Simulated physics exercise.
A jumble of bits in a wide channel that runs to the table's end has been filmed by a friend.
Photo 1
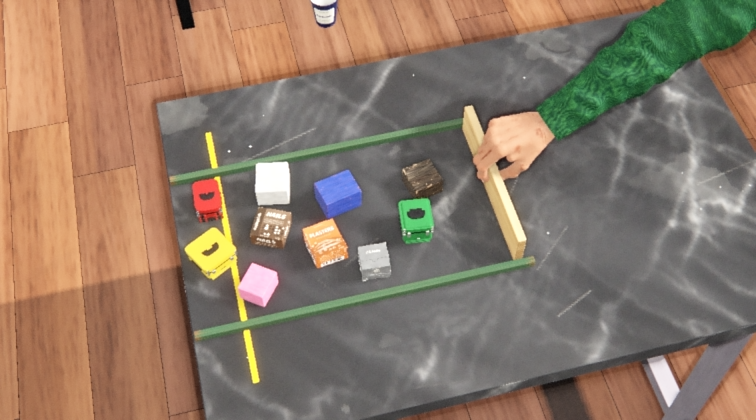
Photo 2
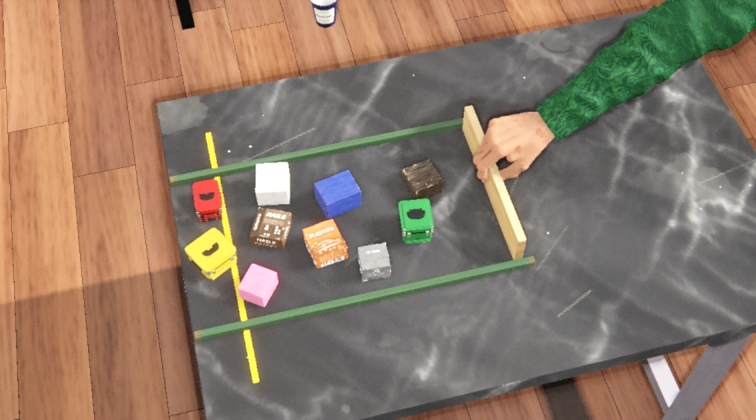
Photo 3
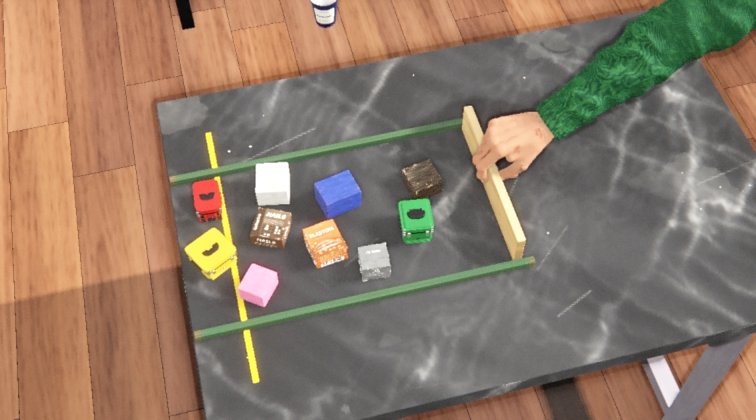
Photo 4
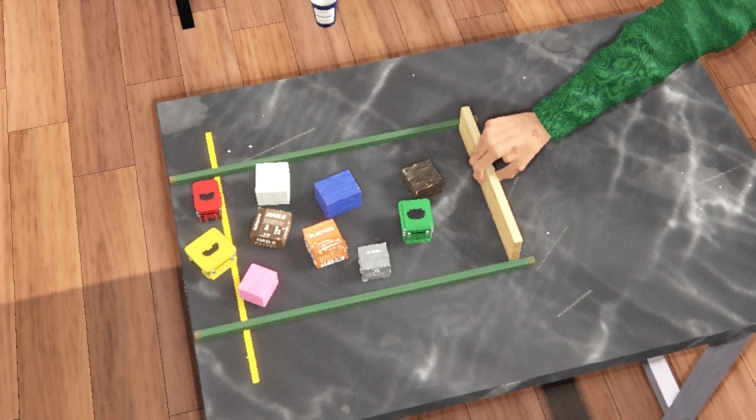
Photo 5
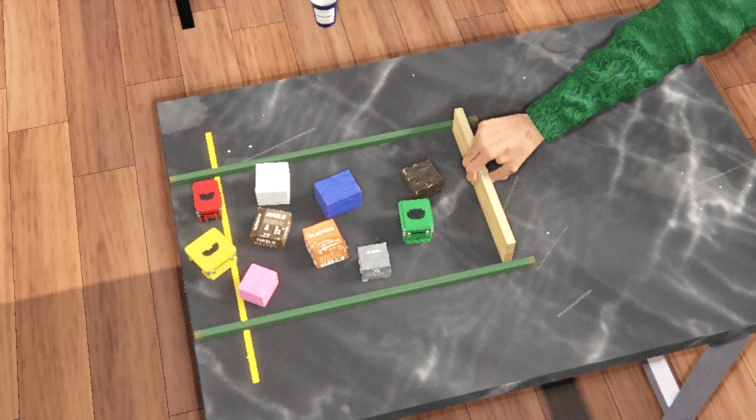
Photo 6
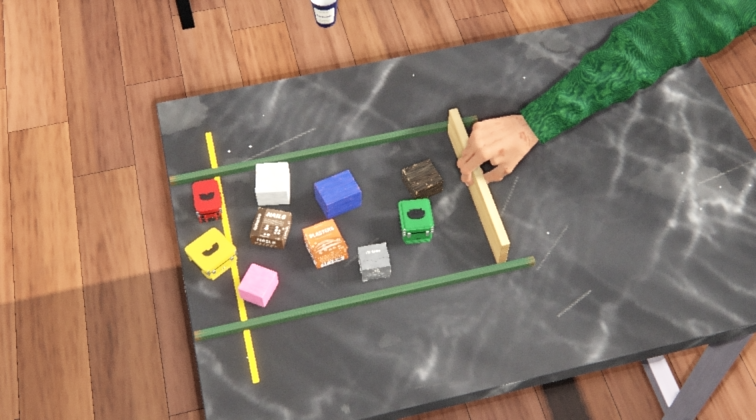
A hand in a green knit sleeve grips a pale wooden board standing across a channel between two green strips on a dark marbled table, seen from above over a wood floor. Red and yellow cases and a pink block sit by a yellow tape at left, with white, brown, blue, orange, grey, green and black pieces rightward. The hand holds still, then slides the board slightly left, touching nothing, while the pieces and camera stay still.
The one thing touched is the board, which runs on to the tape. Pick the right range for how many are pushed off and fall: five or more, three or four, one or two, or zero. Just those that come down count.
The right range is three or four.
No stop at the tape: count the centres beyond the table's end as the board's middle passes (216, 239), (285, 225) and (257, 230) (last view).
The numbers past the end are 6, 0 and 2.
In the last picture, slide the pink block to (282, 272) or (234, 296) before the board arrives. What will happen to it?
One place after the other: It keeps its spot; it keeps its spot.
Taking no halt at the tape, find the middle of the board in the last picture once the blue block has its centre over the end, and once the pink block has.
First near (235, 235), second near (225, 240).
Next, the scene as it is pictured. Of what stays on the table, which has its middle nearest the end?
Nearest at the end: The orange box.
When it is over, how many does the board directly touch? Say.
Looks like 4 of them, all told.
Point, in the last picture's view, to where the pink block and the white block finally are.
The first one ends at (196, 304), the second at (200, 187).
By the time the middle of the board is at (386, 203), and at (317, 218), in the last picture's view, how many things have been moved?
I count 3 first and 8 after.
A little later, none off yet; yellow case at rest near (212, 255); red case at rest near (209, 201); pink block at rest near (258, 285).
When it is over, the number that fall off is three or four; down, blue block, brown box, red case and yellow case.
